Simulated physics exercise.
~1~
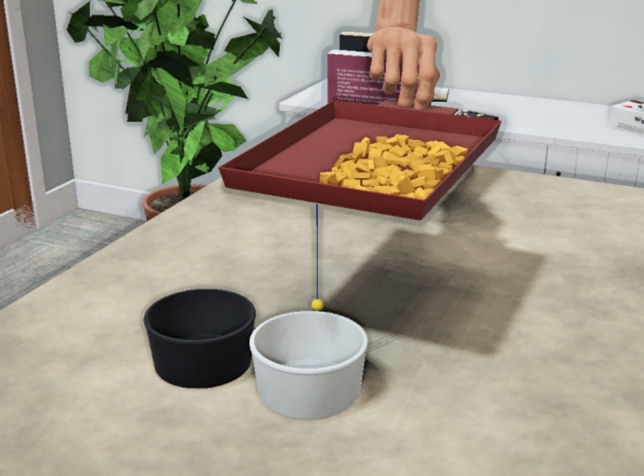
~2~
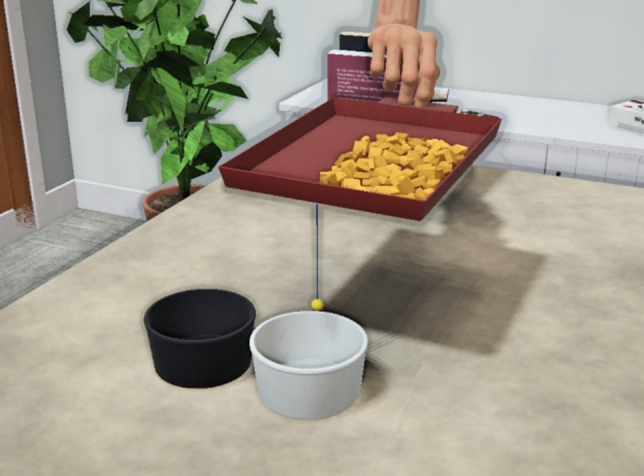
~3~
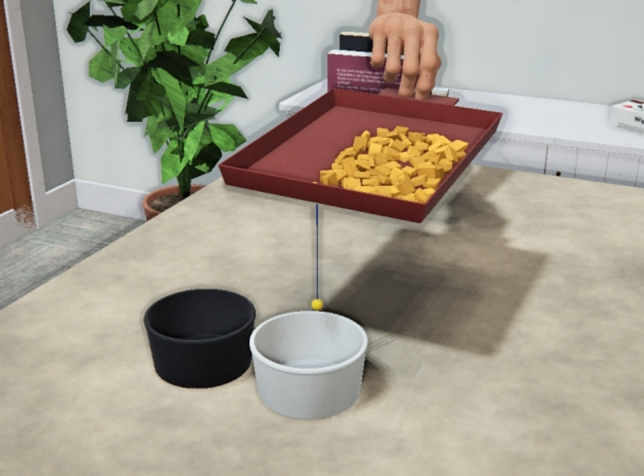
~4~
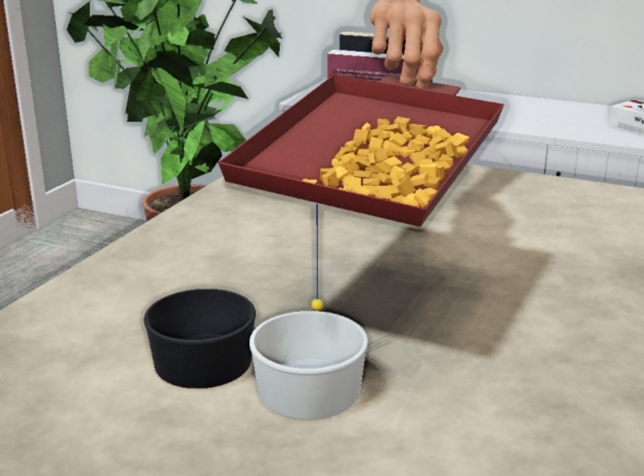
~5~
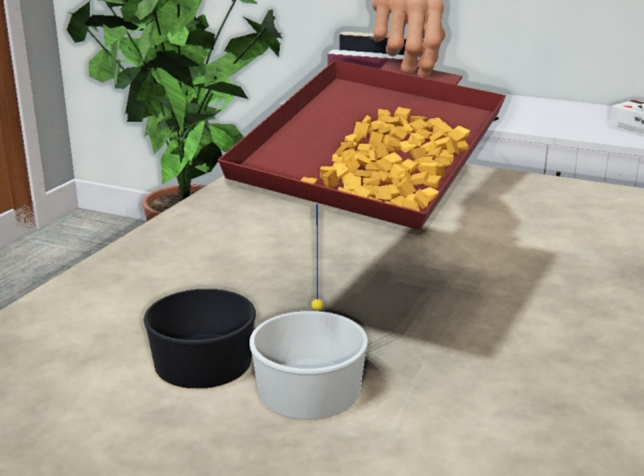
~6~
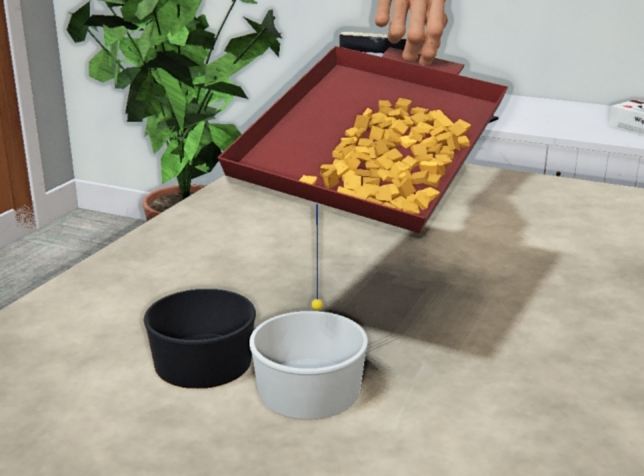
A hand slowly raised the back of a red tray of small yellow crackers, slanting it toward the viewer above an empty black dish and an empty white one, while a yellow bead hung still on its thread.
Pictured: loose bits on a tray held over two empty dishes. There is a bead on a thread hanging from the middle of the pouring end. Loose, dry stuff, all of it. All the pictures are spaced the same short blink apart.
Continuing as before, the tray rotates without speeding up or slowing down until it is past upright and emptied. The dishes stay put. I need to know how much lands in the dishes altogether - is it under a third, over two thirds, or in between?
In the end the catch comes to beneath one third of the load.
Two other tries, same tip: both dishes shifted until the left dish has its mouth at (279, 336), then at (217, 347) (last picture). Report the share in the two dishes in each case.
Trial 1 about 70 %, trial 2 about 10 %.
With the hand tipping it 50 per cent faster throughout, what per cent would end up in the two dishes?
Estimate: Some 10%.
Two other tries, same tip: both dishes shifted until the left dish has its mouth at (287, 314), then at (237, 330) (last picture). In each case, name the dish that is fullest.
The first time round it's the one placed on the right, and the next time it's the one placed on the right.
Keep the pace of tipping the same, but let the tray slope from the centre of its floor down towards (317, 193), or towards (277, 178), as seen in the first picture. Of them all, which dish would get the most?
So, first the one on the right side, and second the one on the left side.
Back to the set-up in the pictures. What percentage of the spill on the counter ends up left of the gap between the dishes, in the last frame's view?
It amounts to some 0 percent.
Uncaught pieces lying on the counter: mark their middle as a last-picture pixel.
The centre sits near (414, 403).
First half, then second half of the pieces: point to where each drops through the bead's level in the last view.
I'd say around (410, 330) at first, then around (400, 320).
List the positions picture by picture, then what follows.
Corners of the pouring end at (225, 166) and (422, 198), level; middle of the load at (392, 171), small crackers; left dish at (172, 359); right dish at (284, 388); bead on its thread at (317, 305), in the first frame.
Corners of the pouring end at (225, 166) and (422, 199), level; middle of the load at (392, 170), in the second frame.
Corners of the pouring end at (225, 164) and (422, 201), tipped barely, lowest at the right corner; middle of the load at (392, 168), in the third frame.
Corners of the pouring end at (225, 161) and (422, 205), tipped a little, lowest at the right corner; middle of the load at (392, 164), in the fourth frame.
Corners of the pouring end at (225, 159) and (422, 210), tipped a little, lowest at the right corner; middle of the load at (393, 160), in the fifth frame.
Corners of the pouring end at (225, 156) and (422, 214), tipped a little, lowest at the right corner; middle of the load at (393, 157); left dish at (172, 359); right dish at (284, 388), in the sixth frame.
Soon after the last picture, tray tipped steeply; all on the tray.
A little later, tray tipped past a quarter turn; a small part on the tray; a stray few in the right dish; most outside both; a small part in the air.
Later still, tray tipped past a quarter turn; a stray few in the right dish; nearly all outside both.
At rest, tray tipped past a quarter turn; a stray few in the right dish; none in the left dish; nearly all outside both.
